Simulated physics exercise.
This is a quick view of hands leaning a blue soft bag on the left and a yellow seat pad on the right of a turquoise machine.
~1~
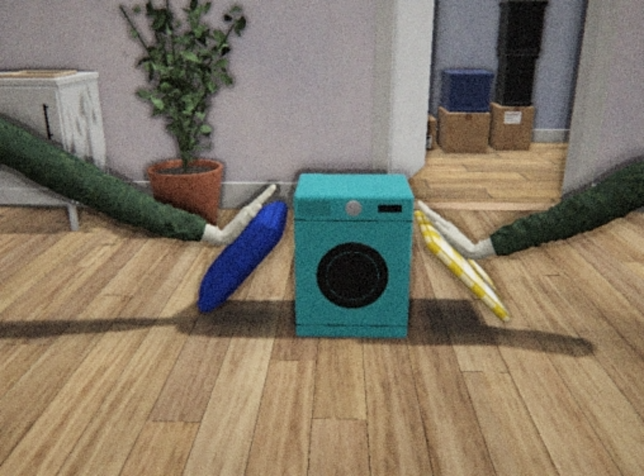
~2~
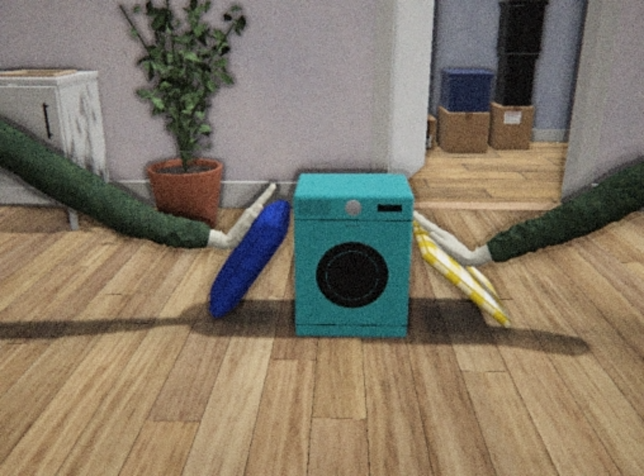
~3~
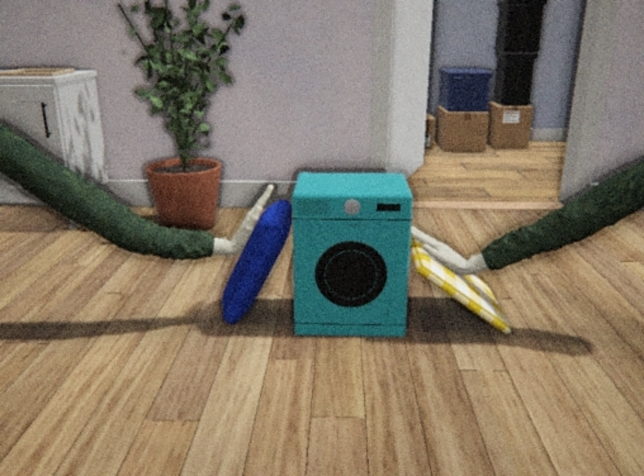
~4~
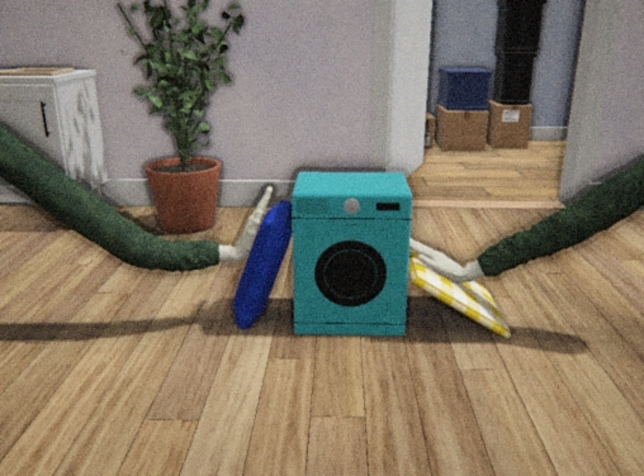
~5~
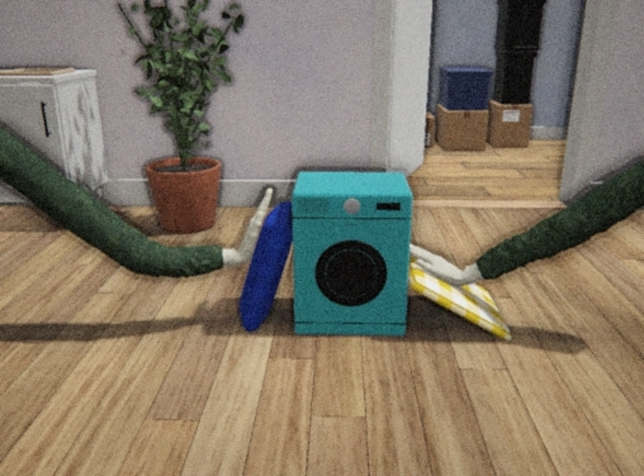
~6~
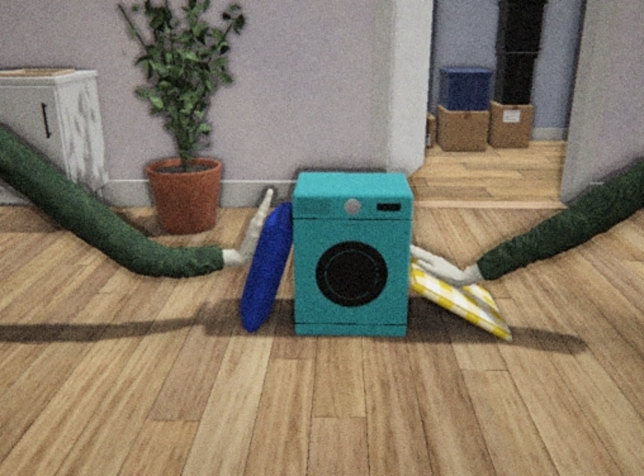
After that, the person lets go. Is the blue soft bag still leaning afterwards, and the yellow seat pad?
Afterwards the blue soft bag is still leaning, the yellow seat pad has slid down.
Then, 0.20 s on from there, soft bag propped as before near (269, 267); seat pad slipping down near (458, 303).
Then, 0.36 s on from there, soft bag propped as before near (270, 266); seat pad flat on the floor near (461, 310).
In the end, soft bag propped as before near (270, 267); seat pad flat on the floor near (460, 312). The blue soft bag remains propped up and the yellow seat pad slips and lies down.
